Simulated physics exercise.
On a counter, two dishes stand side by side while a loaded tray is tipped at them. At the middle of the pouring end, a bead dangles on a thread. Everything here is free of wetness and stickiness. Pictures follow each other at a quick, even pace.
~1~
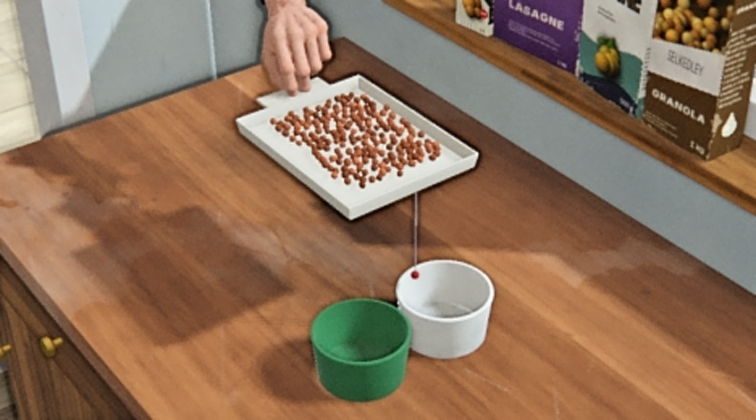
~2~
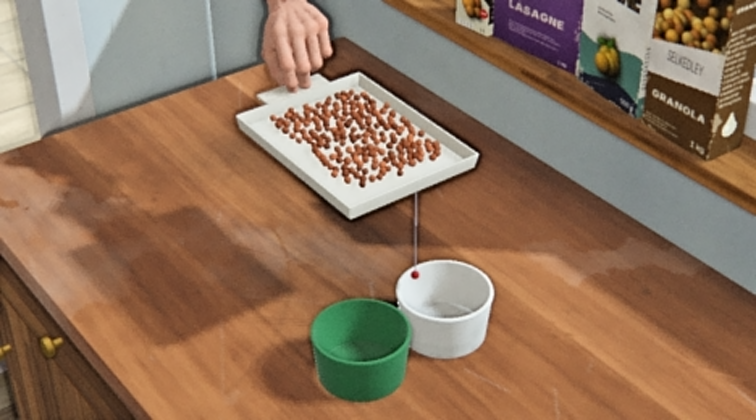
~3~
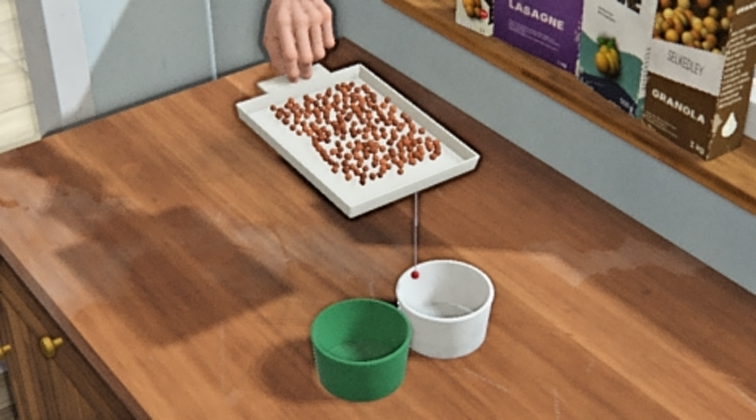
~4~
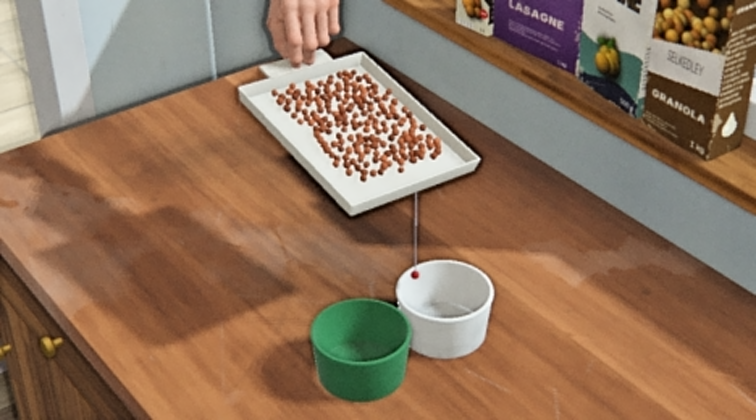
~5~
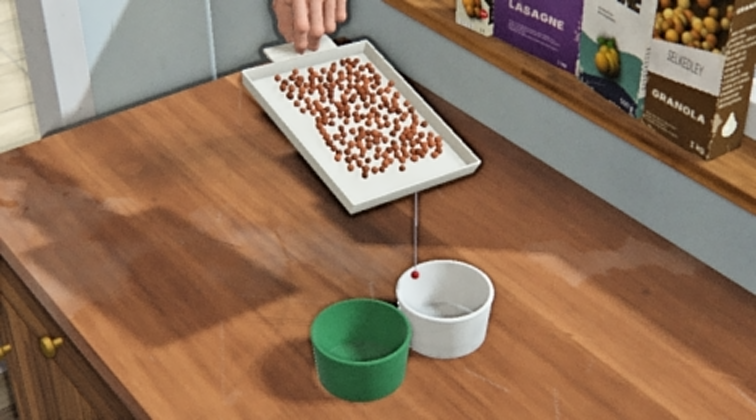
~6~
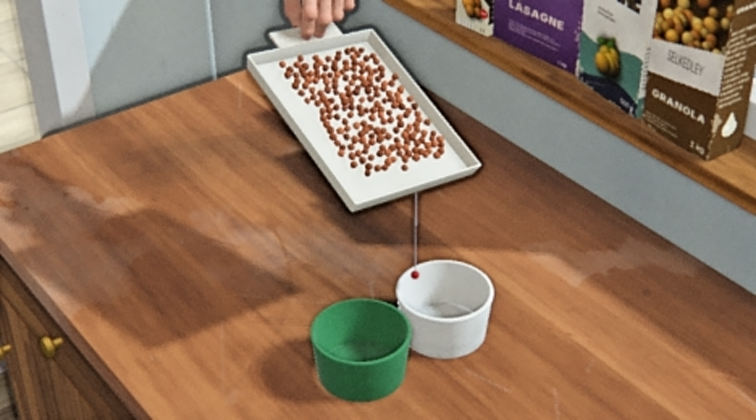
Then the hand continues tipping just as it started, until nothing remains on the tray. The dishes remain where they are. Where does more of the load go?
The dish on the right is going to receive more.
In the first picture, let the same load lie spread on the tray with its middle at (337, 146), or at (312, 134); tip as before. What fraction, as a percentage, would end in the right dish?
Try 1: 40 %; try 2: 50 %.
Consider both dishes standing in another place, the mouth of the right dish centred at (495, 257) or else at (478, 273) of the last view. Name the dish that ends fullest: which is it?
The rightmost dish, then the rightmost dish.
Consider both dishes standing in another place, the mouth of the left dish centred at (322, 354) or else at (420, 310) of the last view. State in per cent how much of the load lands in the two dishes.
10 %, 80 %.
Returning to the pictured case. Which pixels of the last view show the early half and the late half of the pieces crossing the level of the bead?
First part (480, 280), rest (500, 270).
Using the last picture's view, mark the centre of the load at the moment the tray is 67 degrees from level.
(431, 141).
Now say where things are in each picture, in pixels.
In the first picture, corners of the pouring end (350, 206) and (474, 153), level; middle of the load (359, 138), clay pellets; left dish (390, 373); right dish (474, 330); bead on its thread (415, 275).
In the second picture, corners of the pouring end (351, 206) and (475, 154), level; middle of the load (359, 137).
In the third picture, corners of the pouring end (351, 205) and (475, 156), tipped barely, lowest at the right corner; middle of the load (359, 131).
In the fourth picture, corners of the pouring end (353, 203) and (476, 158), tipped a little, lowest at the right corner; middle of the load (361, 124).
In the fifth picture, corners of the pouring end (355, 202) and (477, 161), tipped clearly, lowest at the right corner; middle of the load (363, 117).
In the sixth picture, corners of the pouring end (357, 201) and (477, 164), tipped clearly, lowest at the right corner; middle of the load (367, 110); left dish (390, 373); right dish (474, 330).
Just after the last frame, tray tipped steeply; every one on the tray.
A moment on, tray tipped past a quarter turn; almost all on the tray; just a few in the right dish; just a few outside both.
Further on, tray tipped past a quarter turn; just a few in the left dish; roughly a third in the right dish; roughly two thirds outside both; just a few in the air.
When it is over, tray tipped past a quarter turn; just a few in the left dish; roughly a third in the right dish; roughly two thirds outside both.
